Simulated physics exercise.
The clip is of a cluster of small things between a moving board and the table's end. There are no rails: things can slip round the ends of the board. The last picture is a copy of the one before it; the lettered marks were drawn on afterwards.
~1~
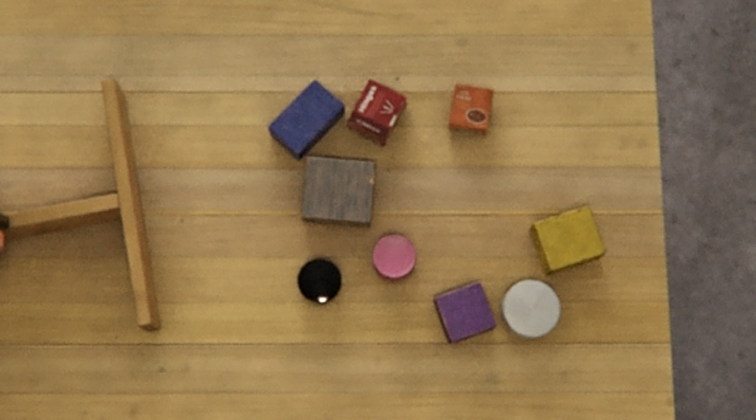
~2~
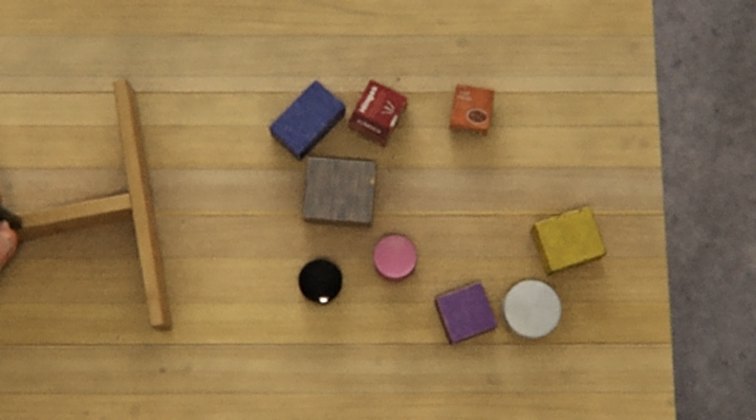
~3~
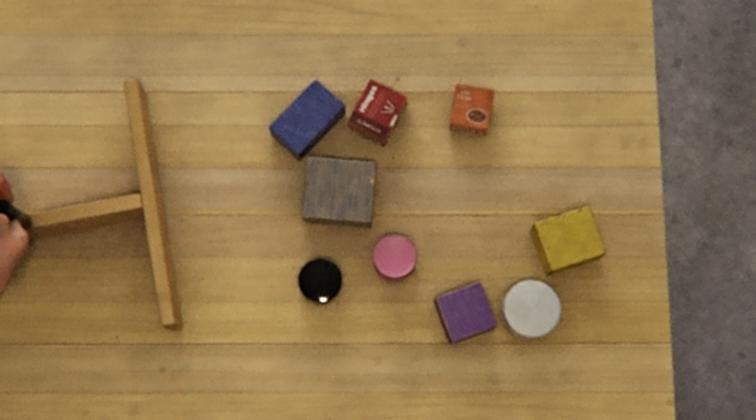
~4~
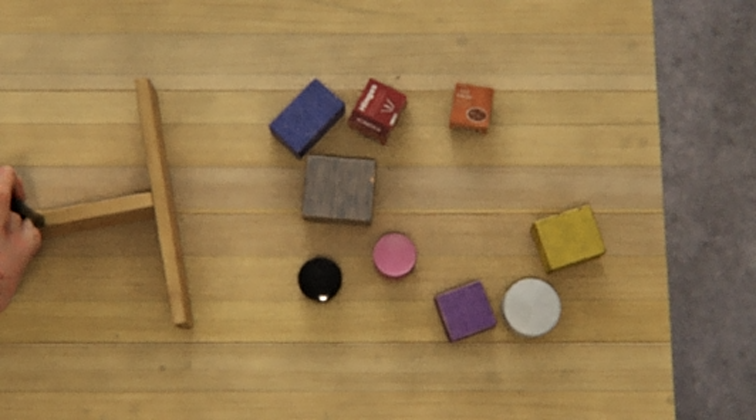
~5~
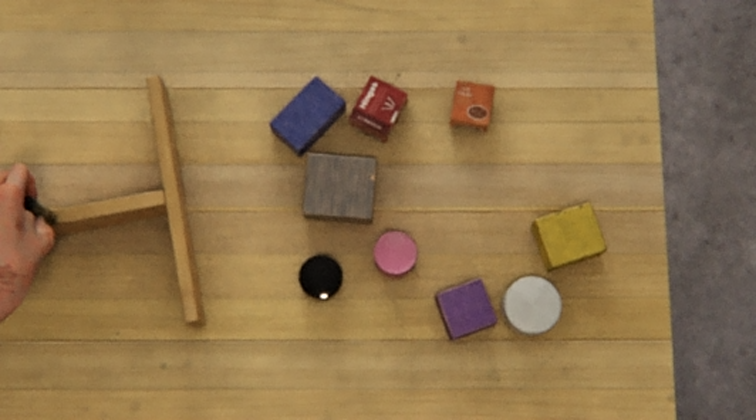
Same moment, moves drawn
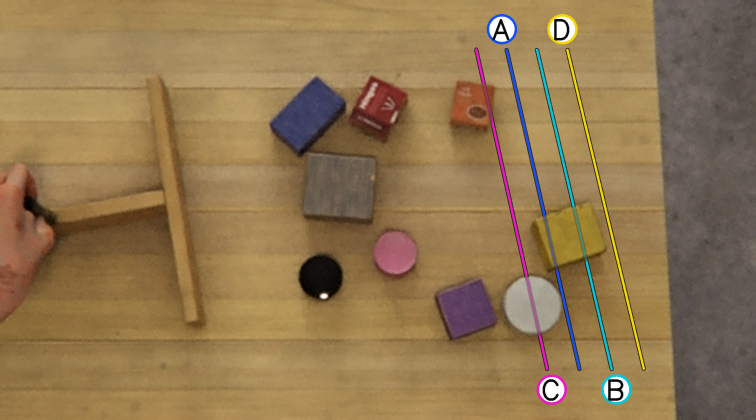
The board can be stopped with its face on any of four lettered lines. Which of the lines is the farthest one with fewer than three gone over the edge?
At B, and not beyond.
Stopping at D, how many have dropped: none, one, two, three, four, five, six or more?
In all, three.
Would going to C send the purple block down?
By then, no.
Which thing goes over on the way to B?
The white tin goes over.
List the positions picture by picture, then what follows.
Orange box (471, 110); yellow block (568, 241); red box (377, 113), in the first picture.
Board (137, 200); black pot (321, 283), in the second picture.
Board (149, 199); white tin (531, 310), in the third picture.
Board (160, 198); purple block (465, 312), in the fourth picture.
Board (171, 196); orange box (472, 107); yellow block (569, 238); red box (378, 110), in the fifth picture.
On the marked copy, A at (542, 205); B at (573, 205); C at (511, 205); D at (605, 205).
Following B. Soon after the start, board (317, 196); blue block (341, 103); red box (383, 110).
Later, board (462, 196); white tin (565, 302); orange box (549, 100).
In the end, board (576, 195); white tin over the edge; orange box (658, 100); one fallen.
As for the rest, A is within the limit but short; C is within the limit but short; D drops three.
